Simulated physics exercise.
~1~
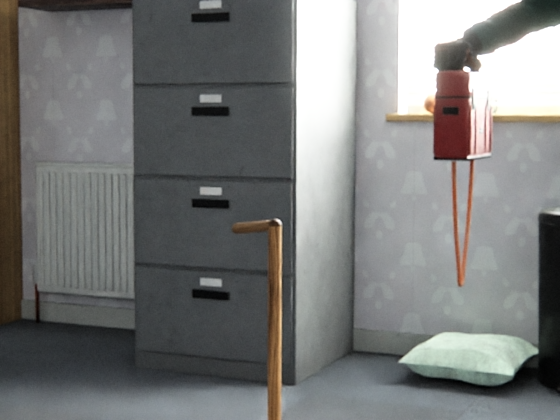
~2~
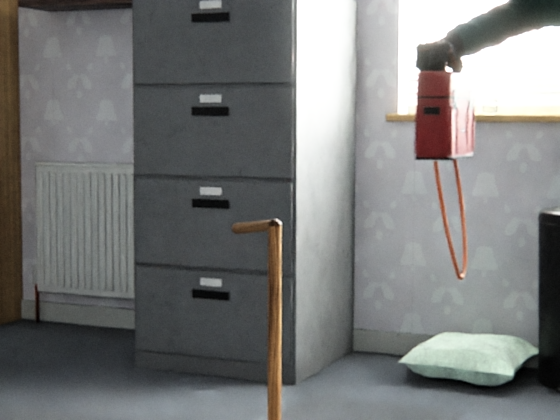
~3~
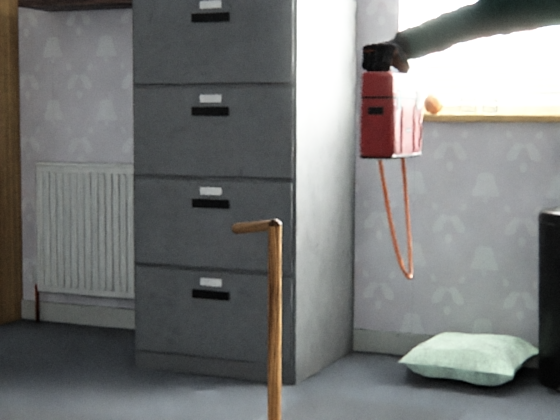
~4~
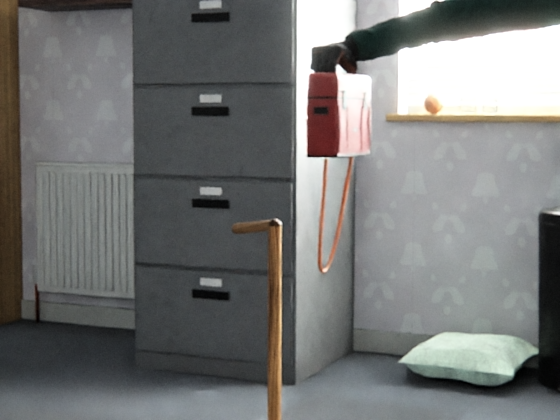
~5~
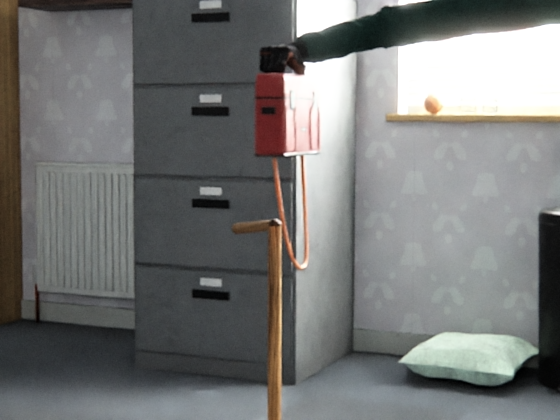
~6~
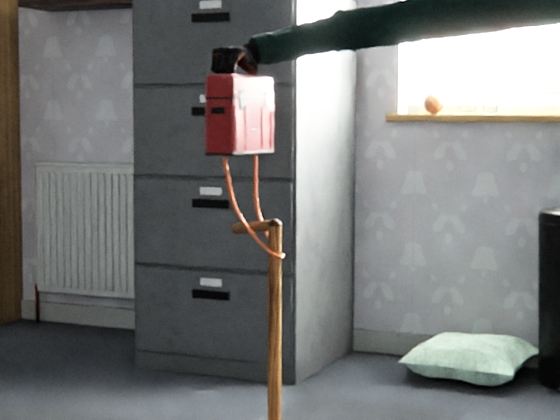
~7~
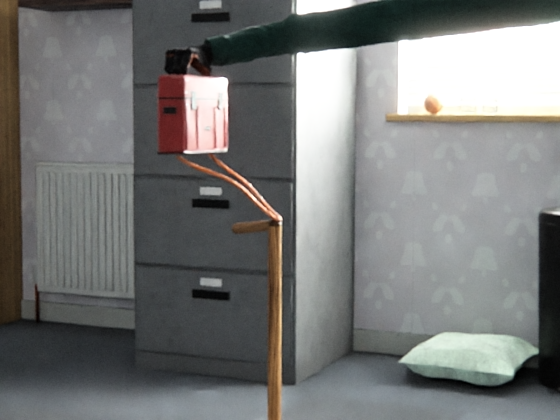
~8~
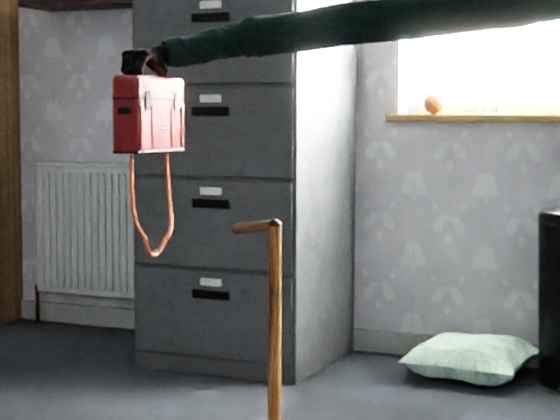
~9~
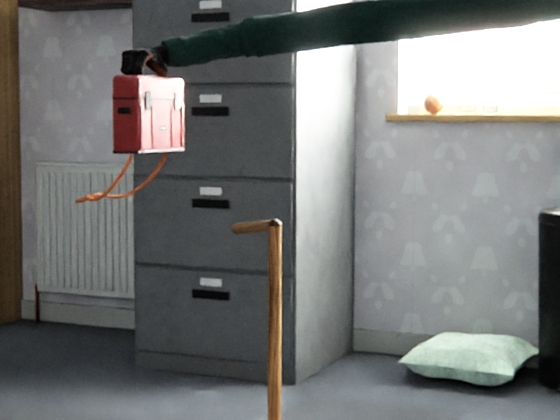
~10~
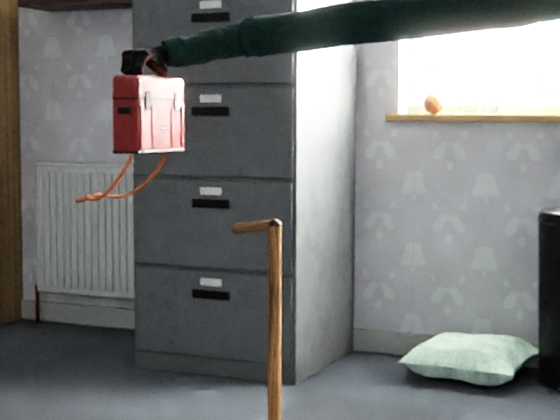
To begin with, a dark-gloved hand in a green sleeve holds a red case near a bright window, an orange loop hanging beneath it. The arm carries the case steadily left, in front of a grey filing cabinet and towards a wooden post with a short peg at its top. As the case passes above the post, the loop reaches the top and trails to the right, then comes away and drops below the case. The loop swings out to the left while the post stays standing. Finally, the case is held still left of the post, its loop still slanting leftward.
